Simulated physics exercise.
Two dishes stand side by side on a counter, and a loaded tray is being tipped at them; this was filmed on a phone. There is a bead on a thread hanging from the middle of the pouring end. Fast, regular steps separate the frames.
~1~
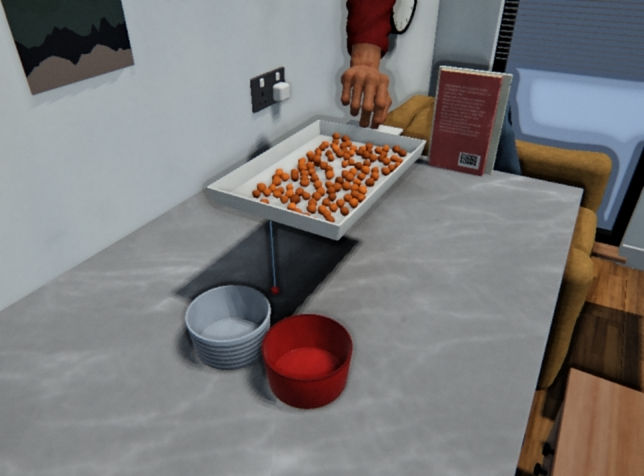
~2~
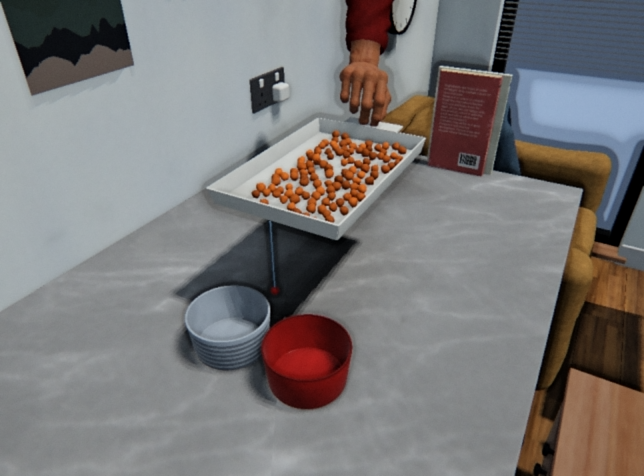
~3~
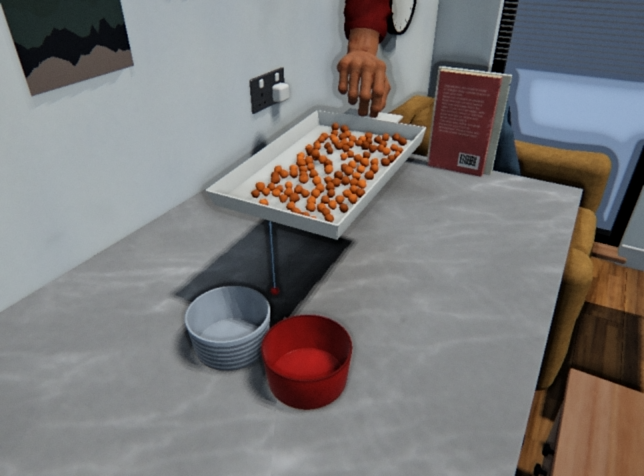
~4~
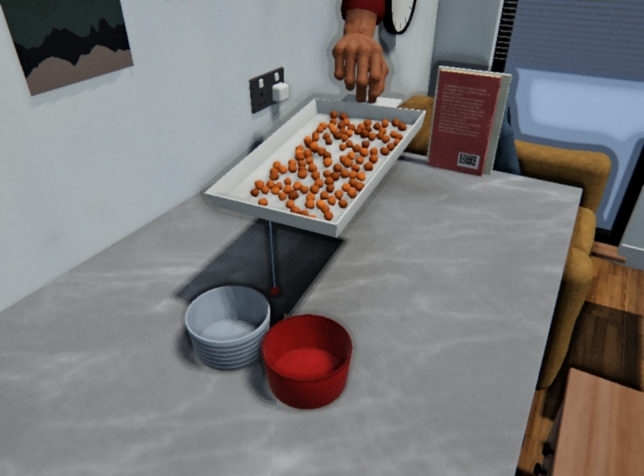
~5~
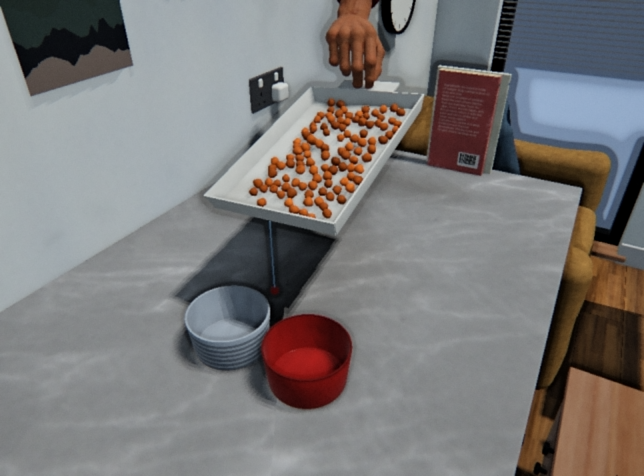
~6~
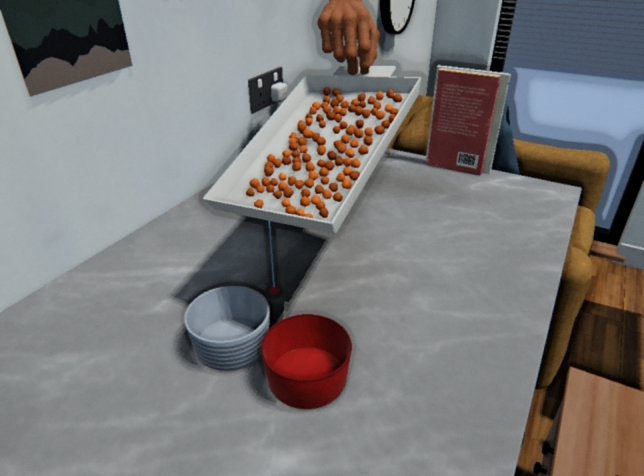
A hand held a white tray of orange coated peanuts above a grey dish and a red dish on a counter, then slowly raised the far end, tilting the tray toward them.
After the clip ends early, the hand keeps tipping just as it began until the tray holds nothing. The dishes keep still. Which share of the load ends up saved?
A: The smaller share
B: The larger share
The larger share (B).
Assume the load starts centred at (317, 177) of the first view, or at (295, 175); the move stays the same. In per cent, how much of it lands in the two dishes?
First case: Close to 60 %; second case: Close to 60 %.
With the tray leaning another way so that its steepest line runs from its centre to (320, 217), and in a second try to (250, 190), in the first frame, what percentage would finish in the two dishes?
Somewhere close to 80 % the first time, 30 % the second.
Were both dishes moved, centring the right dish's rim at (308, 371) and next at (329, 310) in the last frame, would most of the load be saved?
Taking them in turn, it's short of half and then short of half.
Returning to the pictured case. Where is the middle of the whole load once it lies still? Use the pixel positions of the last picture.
The centre comes to rest near (222, 340).
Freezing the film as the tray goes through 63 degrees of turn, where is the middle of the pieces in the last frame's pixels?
Centre estimate: (255, 181).
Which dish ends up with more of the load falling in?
The one at left wins.
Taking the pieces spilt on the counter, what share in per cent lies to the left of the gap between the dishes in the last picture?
About 100 %.
Just after the last frame, tray tipped steeply; every one on the tray.
A moment on, tray tipped past a quarter turn; the larger part on the tray; about a tenth in the left dish; about a tenth outside both.
Further on, tray tipped past a quarter turn; just a few in the right dish; roughly two thirds in the left dish; roughly a third outside both.
When it is over, tray tipped past a quarter turn; just a few in the right dish; roughly two thirds in the left dish; roughly a third outside both.
